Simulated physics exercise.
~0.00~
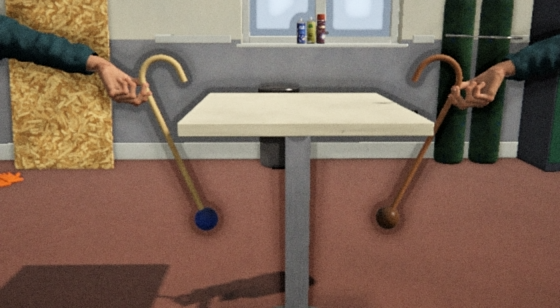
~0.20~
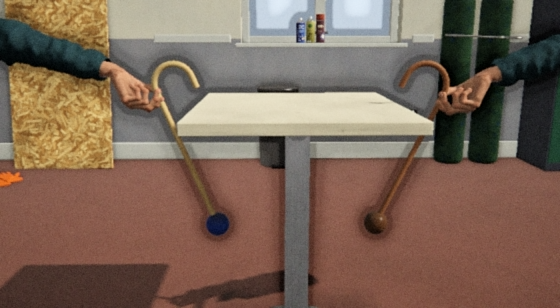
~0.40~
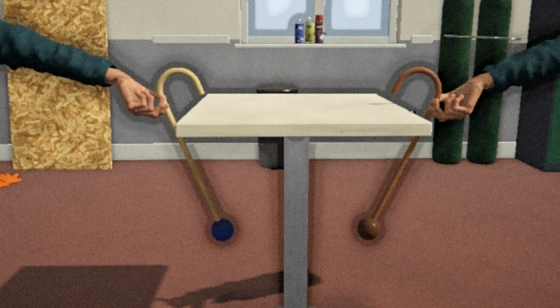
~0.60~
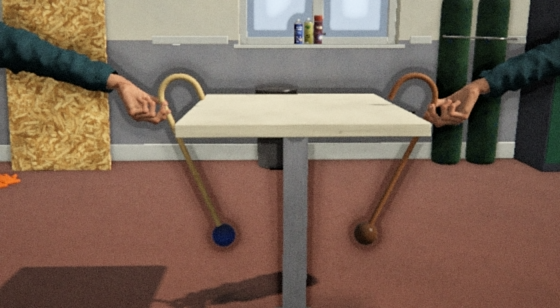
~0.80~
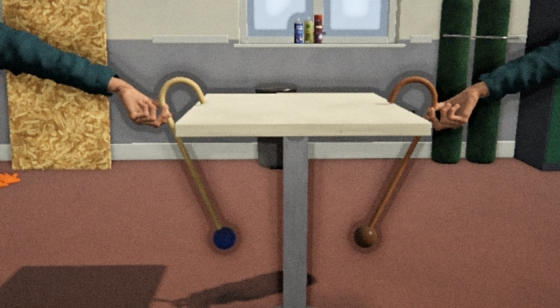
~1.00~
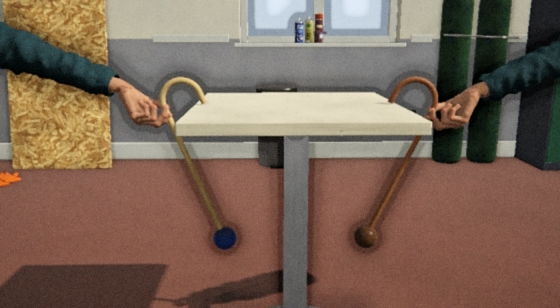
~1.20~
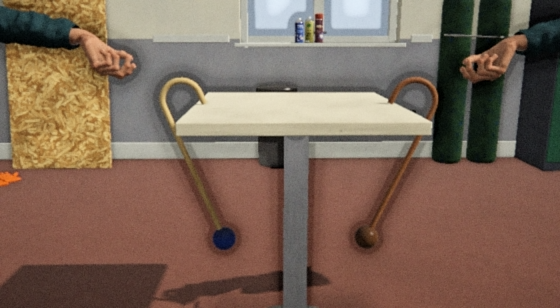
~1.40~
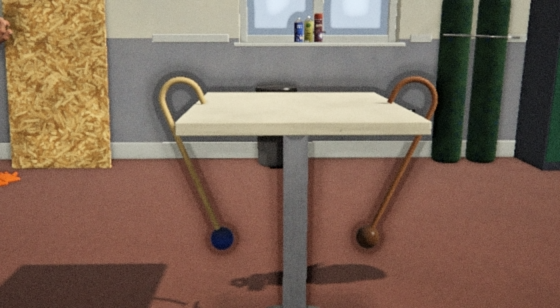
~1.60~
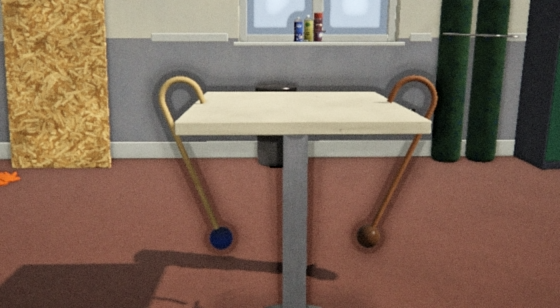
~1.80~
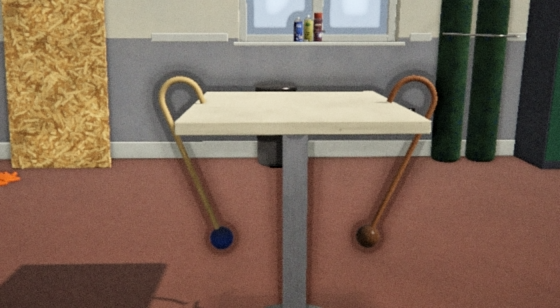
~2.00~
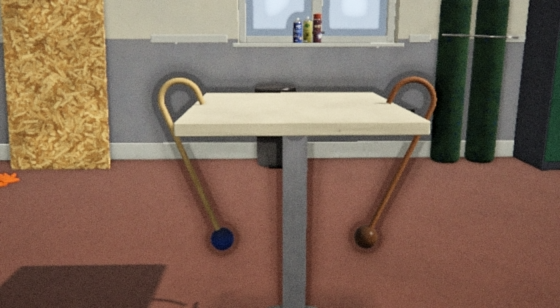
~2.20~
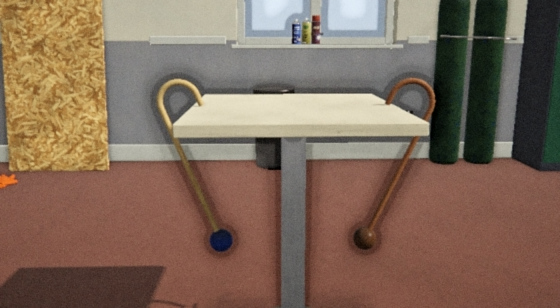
Two hands in dark green sleeves reach in from the left and right, each holding a hooked, cane-like ladle beside a pale-topped table with a grey leg. The slightly swaying view faces a room with a reddish floor, a grey and white wall, a window and a wood-chip board at left. The tan ladle with a blue end and the brown ladle are moved inward and lowered until their hooks rest over opposite table edges. The hands hold there briefly, then let go and withdraw out of view. Both ladles stay hooked, hanging still with their lower ends slanting inward beneath the tabletop.
